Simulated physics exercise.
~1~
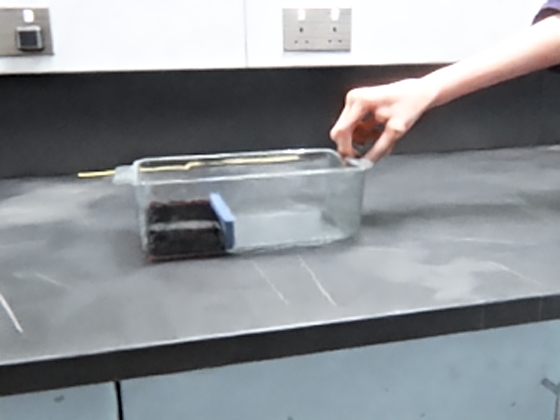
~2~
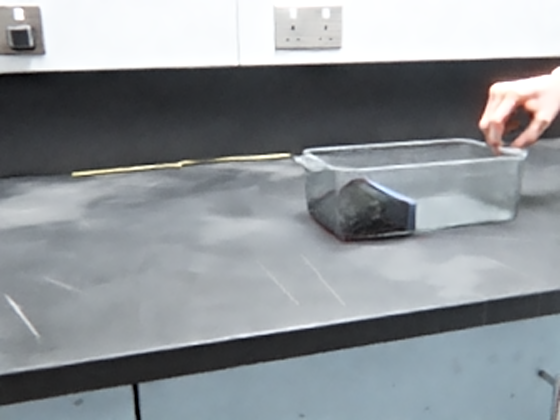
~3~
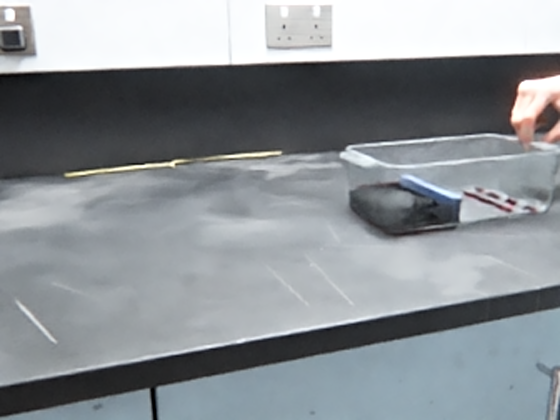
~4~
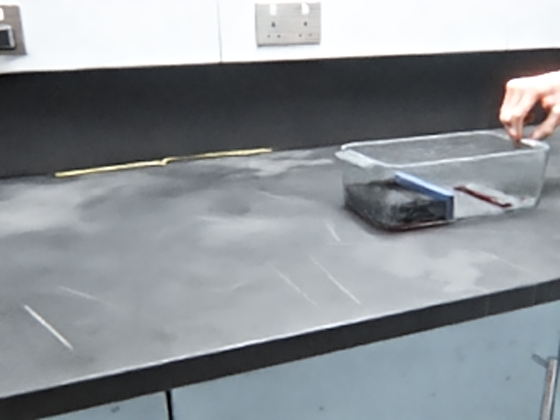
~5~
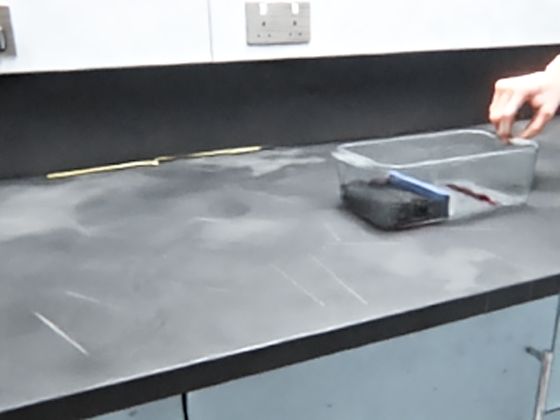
A hand slides a clear oblong tub right along a dark worktop, dark wine surging against a blue divider, some ending beyond it.
